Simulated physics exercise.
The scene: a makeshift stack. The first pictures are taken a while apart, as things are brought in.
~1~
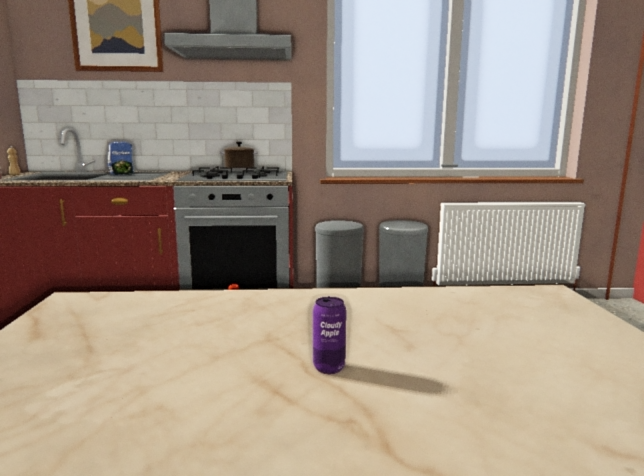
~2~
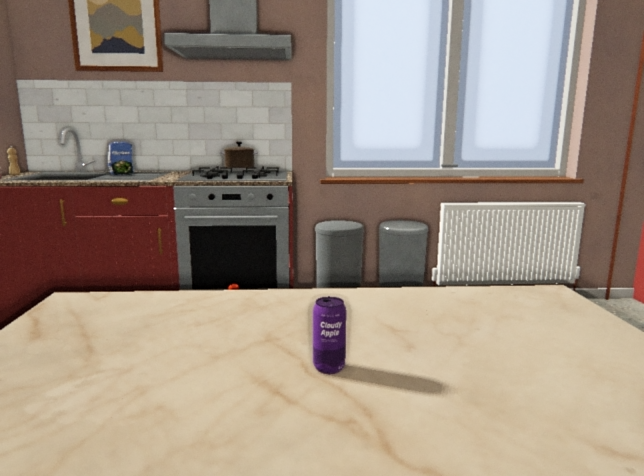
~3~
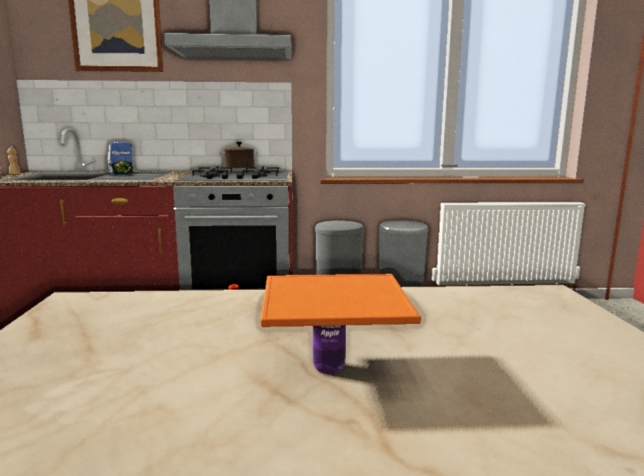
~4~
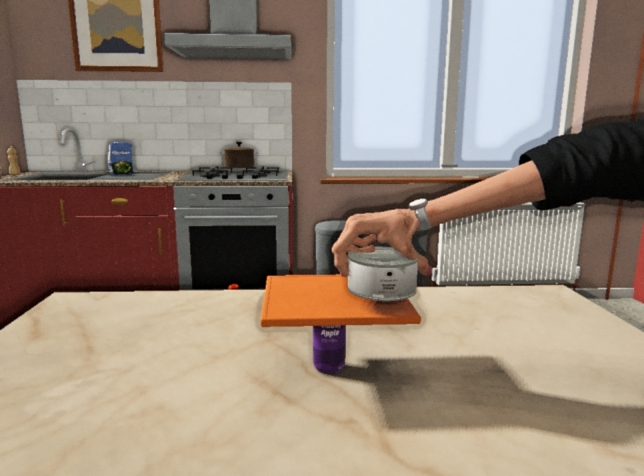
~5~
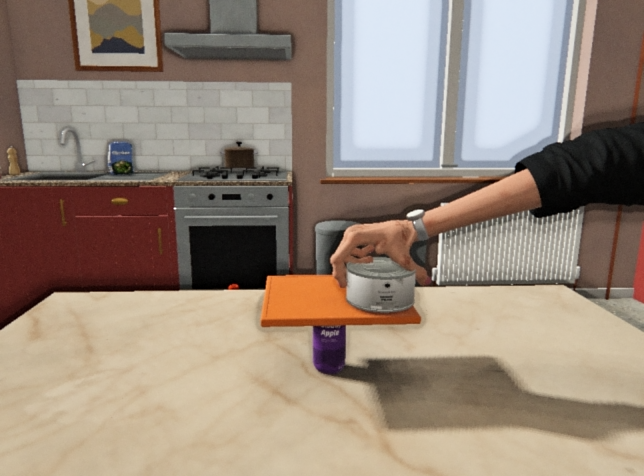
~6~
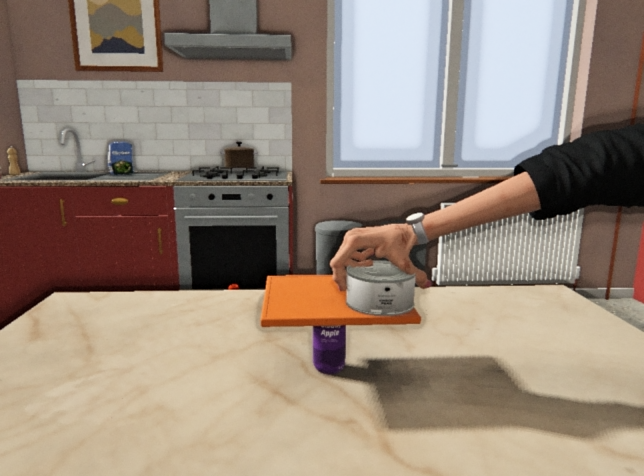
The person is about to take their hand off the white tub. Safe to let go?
As it turns out, it loses its balance.
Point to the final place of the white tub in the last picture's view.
Near (413, 345).
Then, 0.60 s on from there, white tub now fallen; orange lid turned 43° from how it was put.
Then, 0.80 s on from there, orange lid turned 65° from how it was put.
Then, 1.10 s on from there, orange lid turned 67° from how it was put.
In the end, fallen, white tub; toppled in the stack, orange lid; purple can unmoved. At the end, from the last picture's camera, white tub near (413, 345). The stack comes apart.
